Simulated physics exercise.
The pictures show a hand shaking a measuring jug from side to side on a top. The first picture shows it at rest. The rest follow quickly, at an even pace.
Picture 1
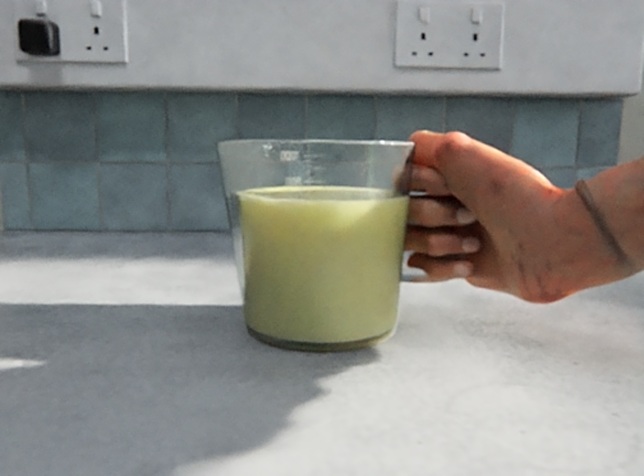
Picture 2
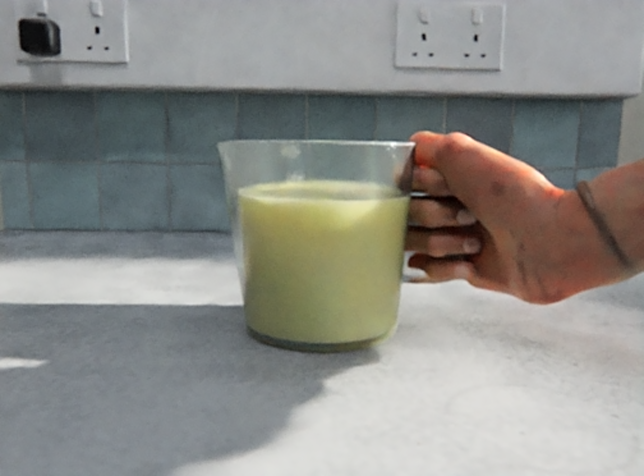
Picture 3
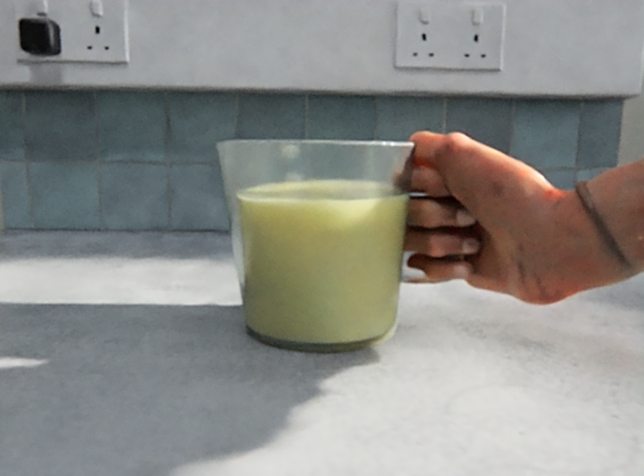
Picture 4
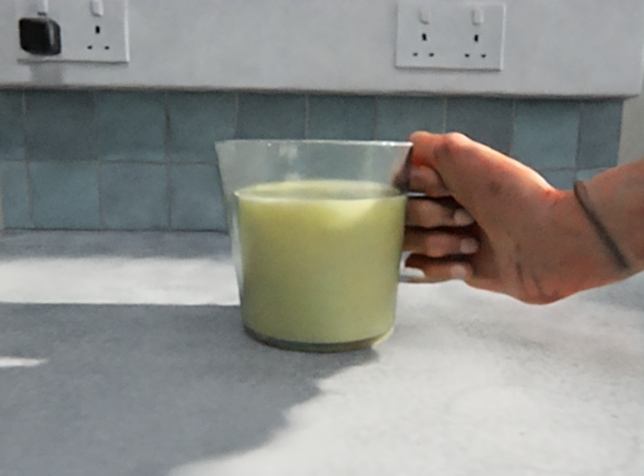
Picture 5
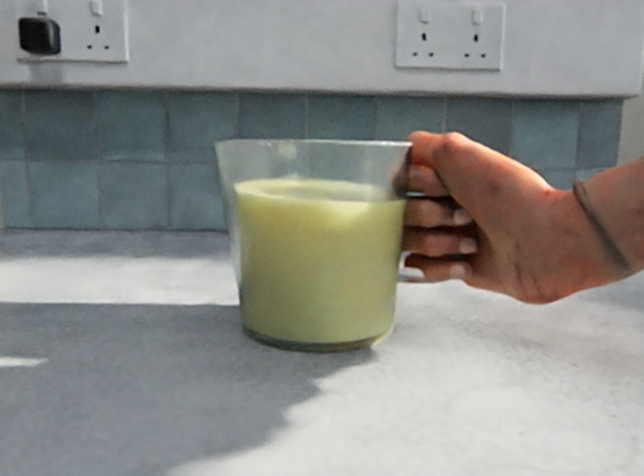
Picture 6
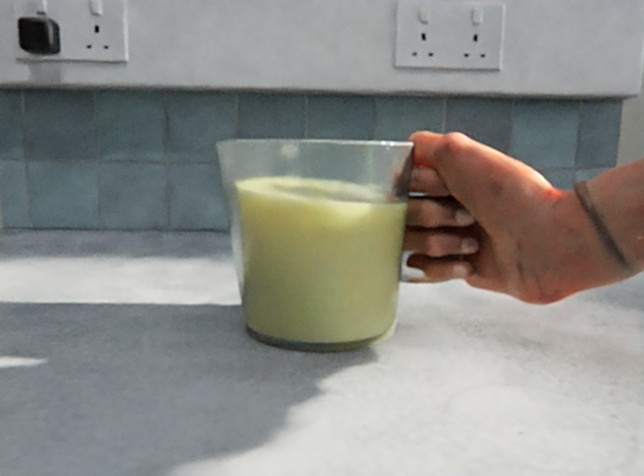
At the start, a hand holds the handle of a clear measuring jug, about two thirds full of pale green liquid, at rest on a grey worktop. The hand shifts the jug very slightly from side to side, and the surface stays about level, then sits a little higher on the left.
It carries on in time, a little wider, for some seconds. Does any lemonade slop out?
It stays dry outside.
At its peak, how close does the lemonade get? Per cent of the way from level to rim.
Near 50 in a hundred.
A moment on, the highest wave so far stays far below the rim.
Further on, the highest wave so far climbs under half way to the rim.
When it is over, the highest wave so far climbs under half way to the rim; nothing has left it.
